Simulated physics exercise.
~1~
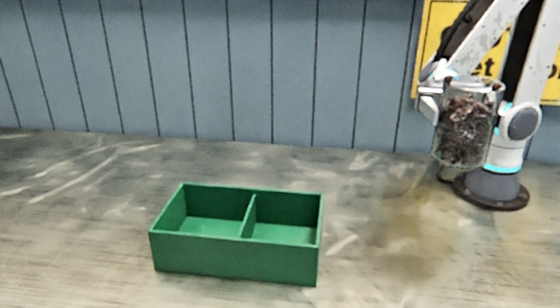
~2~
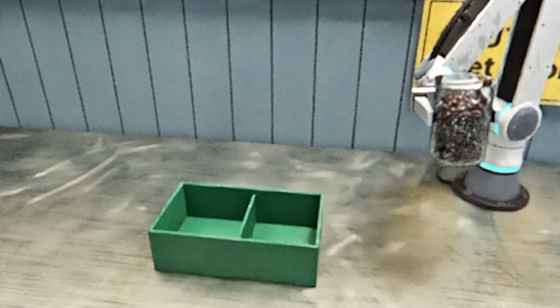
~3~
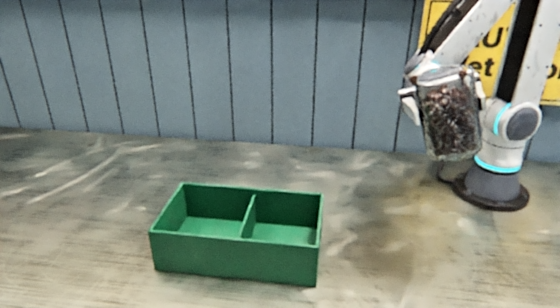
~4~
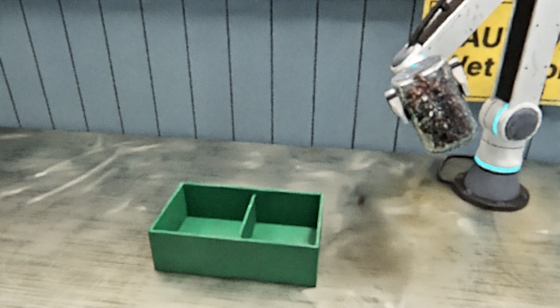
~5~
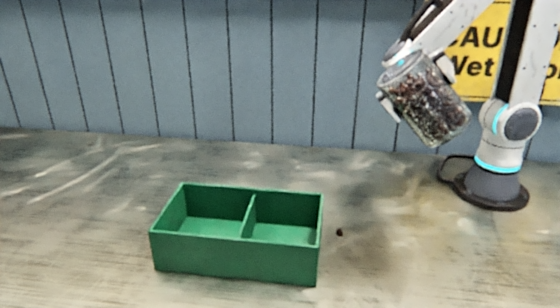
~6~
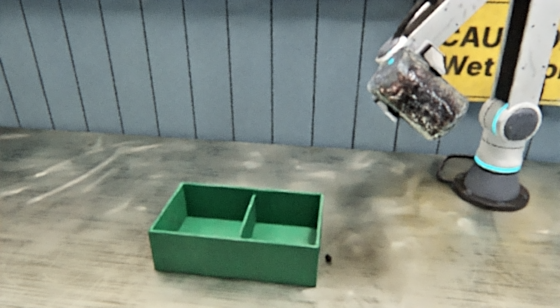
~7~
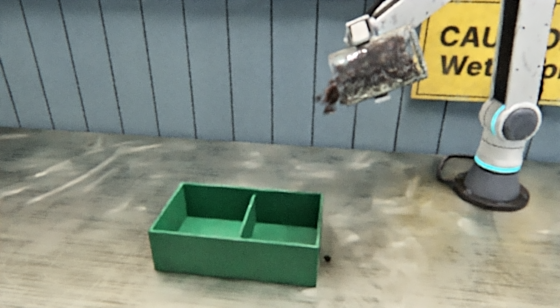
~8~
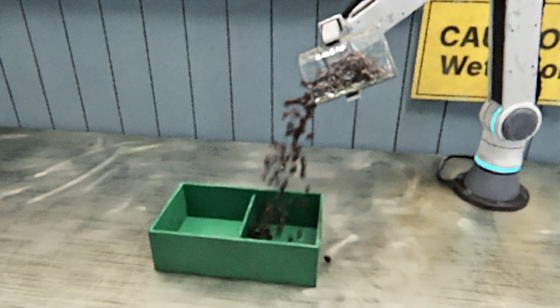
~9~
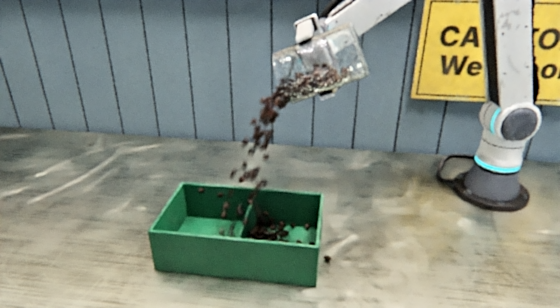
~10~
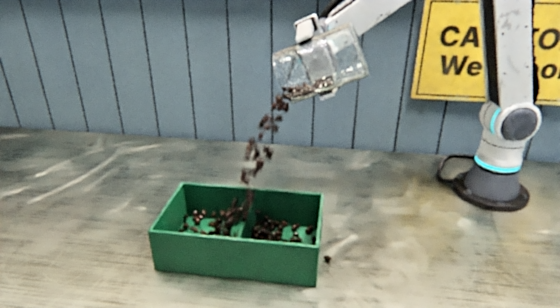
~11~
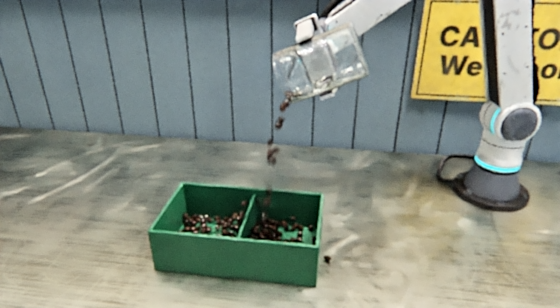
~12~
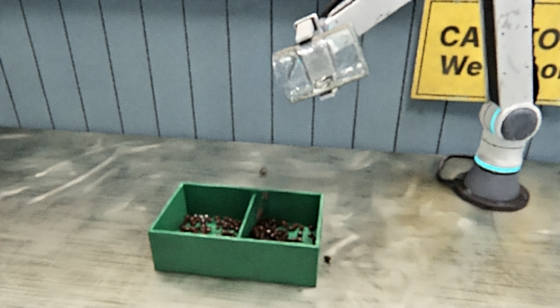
A robot arm lifted a clear jar of dark beans, swung it left and tipped it over a divided green box, pouring them into the right part and then the left, until the jar looked empty and both parts held beans.
